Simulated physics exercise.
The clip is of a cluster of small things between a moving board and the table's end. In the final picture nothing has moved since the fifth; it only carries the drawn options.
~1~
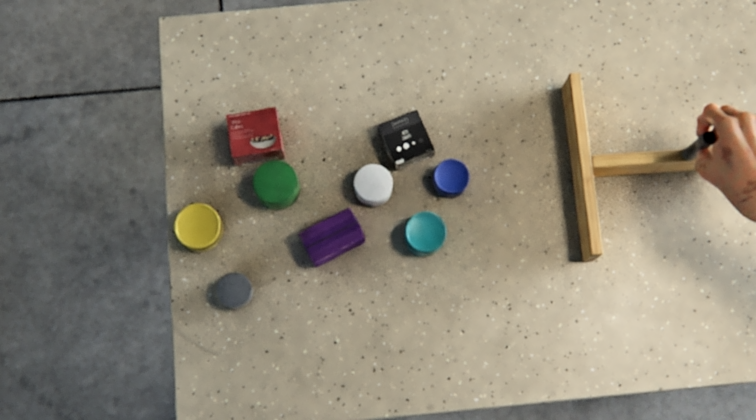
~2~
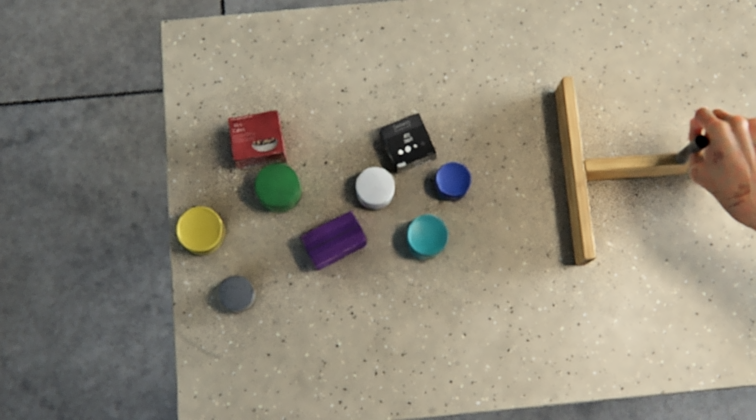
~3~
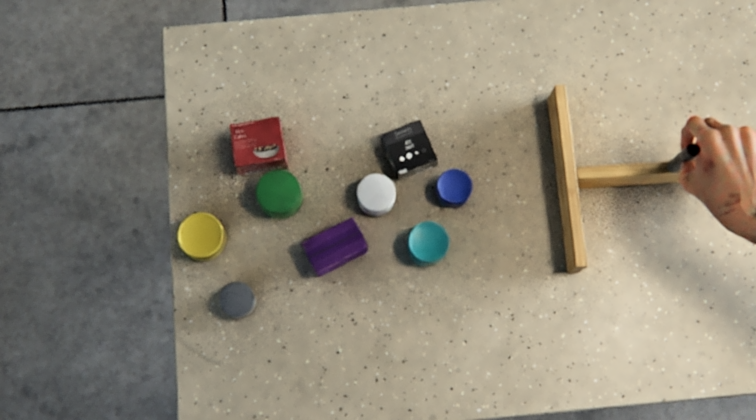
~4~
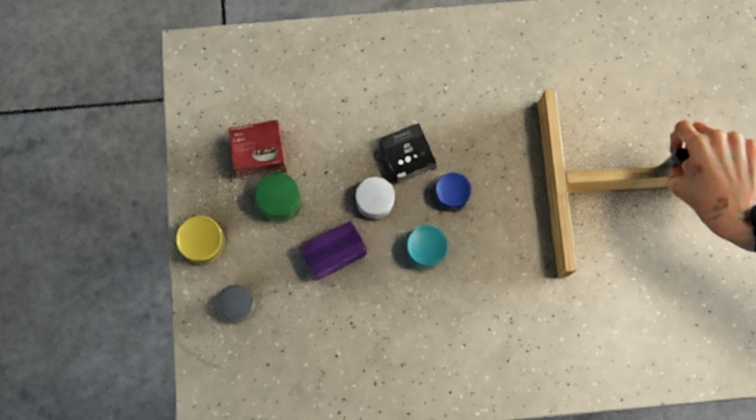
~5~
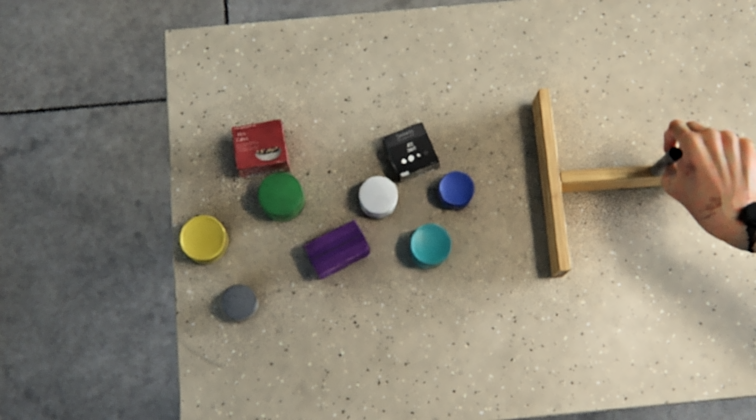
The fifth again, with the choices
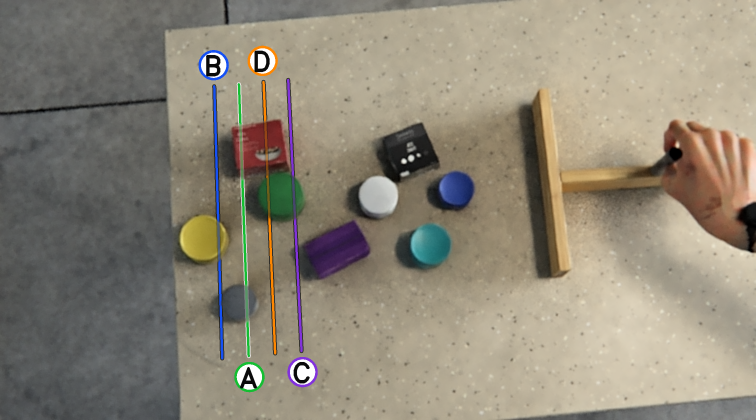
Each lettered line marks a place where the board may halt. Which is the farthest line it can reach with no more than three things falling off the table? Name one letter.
No farther than A.
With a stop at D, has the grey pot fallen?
By then, no.
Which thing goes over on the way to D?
The yellow jar goes over.
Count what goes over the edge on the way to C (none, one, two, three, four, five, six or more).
In all, none.
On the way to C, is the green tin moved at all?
Yes.
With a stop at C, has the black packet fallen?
No.
On the marked copy, A at (244, 215); B at (218, 218); C at (295, 211); D at (269, 213).
Following A. Soon after the start, board (444, 187); black packet (406, 151); turquoise tub (420, 247).
Later, board (332, 197); green tin (247, 200); red packet (255, 149).
In the end, board (243, 205); yellow jar over the edge; red packet (169, 156); one fallen.
As for the rest, B drops four; C is within the limit but short; D is within the limit but short.
